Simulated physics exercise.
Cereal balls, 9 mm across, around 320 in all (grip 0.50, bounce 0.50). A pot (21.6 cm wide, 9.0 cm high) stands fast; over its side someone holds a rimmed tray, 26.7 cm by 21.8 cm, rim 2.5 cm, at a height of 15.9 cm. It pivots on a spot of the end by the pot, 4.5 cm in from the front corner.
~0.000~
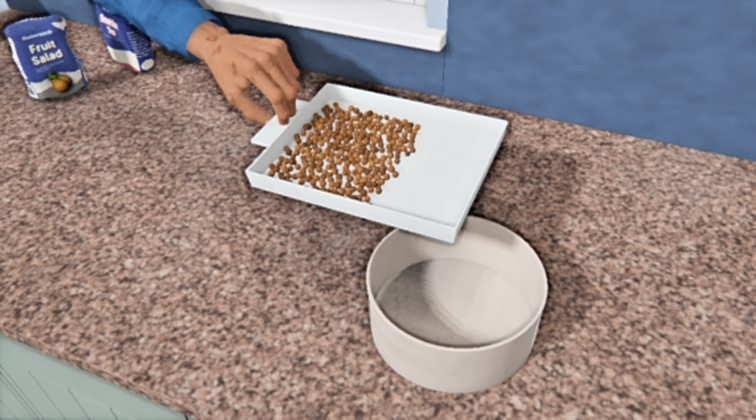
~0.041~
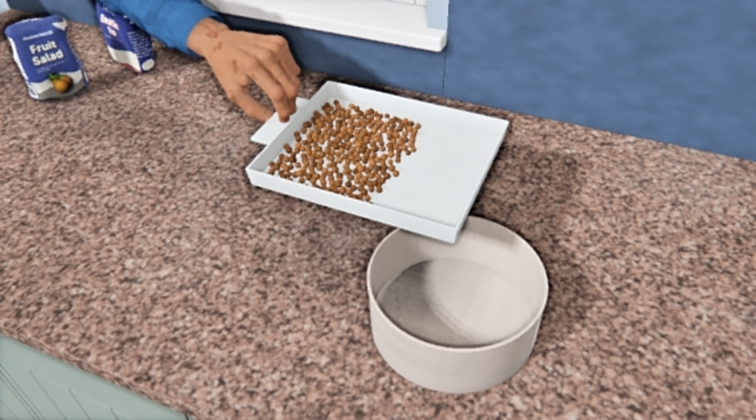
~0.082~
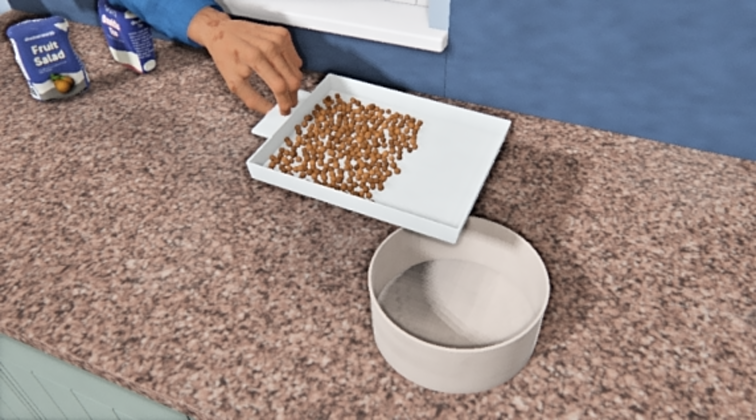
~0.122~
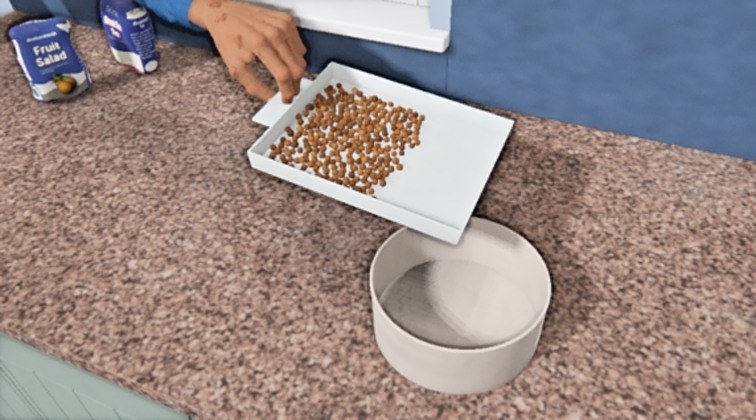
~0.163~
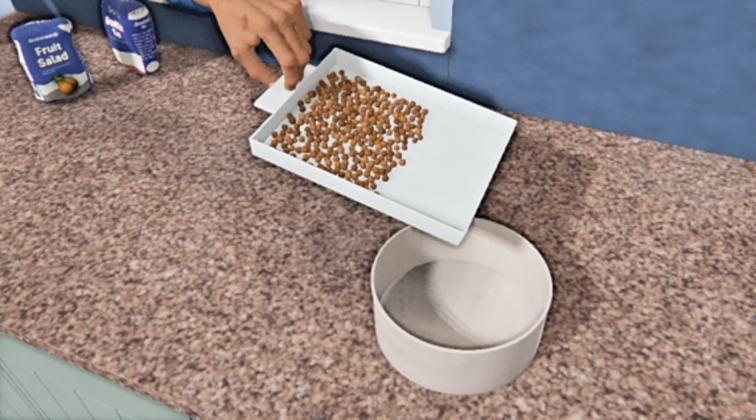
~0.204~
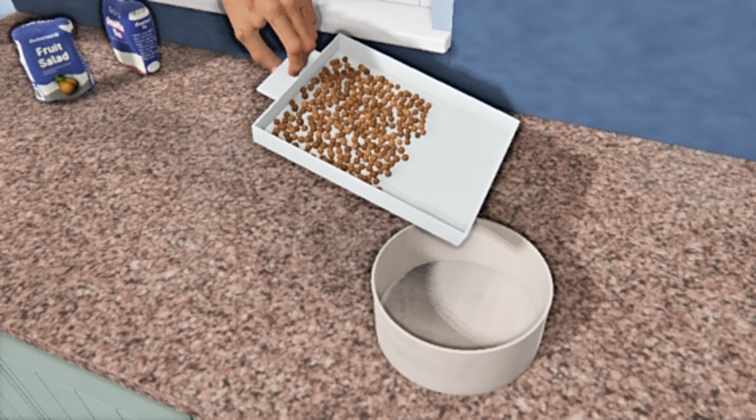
A white rimmed tray with brown cereal balls clustered across its left half sits above a speckled reddish-brown countertop, seen from above at an angle by an unmoving camera. A hand in a blue sleeve holds its left end, with an empty off-white round pot below its right corner and blue-and-white packets at upper left. The hand raises that end, slowly then faster, tilting the tray rightward while the balls stay bunched.
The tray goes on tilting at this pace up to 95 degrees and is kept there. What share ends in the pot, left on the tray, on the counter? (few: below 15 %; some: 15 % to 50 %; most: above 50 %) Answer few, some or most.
In the pot: Most; left on the tray: Few; on the counter: Some.
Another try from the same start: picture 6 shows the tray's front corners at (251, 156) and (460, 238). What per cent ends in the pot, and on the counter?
Pot 95, counter 0.
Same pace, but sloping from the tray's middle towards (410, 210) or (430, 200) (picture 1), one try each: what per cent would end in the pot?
About 95 and 95 per cent.
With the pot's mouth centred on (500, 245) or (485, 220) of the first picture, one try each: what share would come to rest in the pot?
Some 90 and 60 per cent.
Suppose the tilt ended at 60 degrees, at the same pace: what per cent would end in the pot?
It would be near 25 per cent.
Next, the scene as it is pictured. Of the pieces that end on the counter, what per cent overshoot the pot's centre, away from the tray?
Some 100 per cent.
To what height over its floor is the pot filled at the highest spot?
Roughly 2.0 cm.
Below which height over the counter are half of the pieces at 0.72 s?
Some 18 cm.
Then, at 0.52 s, tilt 56 degrees; the tray holds 100 %, the pot 0 %.
After 0.72 s, tilt 81 degrees; the tray holds 70 %, the pot 5 %.
After 1.05 s, tilt 95 degrees; the tray holds 30 %, the pot 40 %.
By 2.6 s all is still; pot 60 %, tray 0 %, counter 35 %.
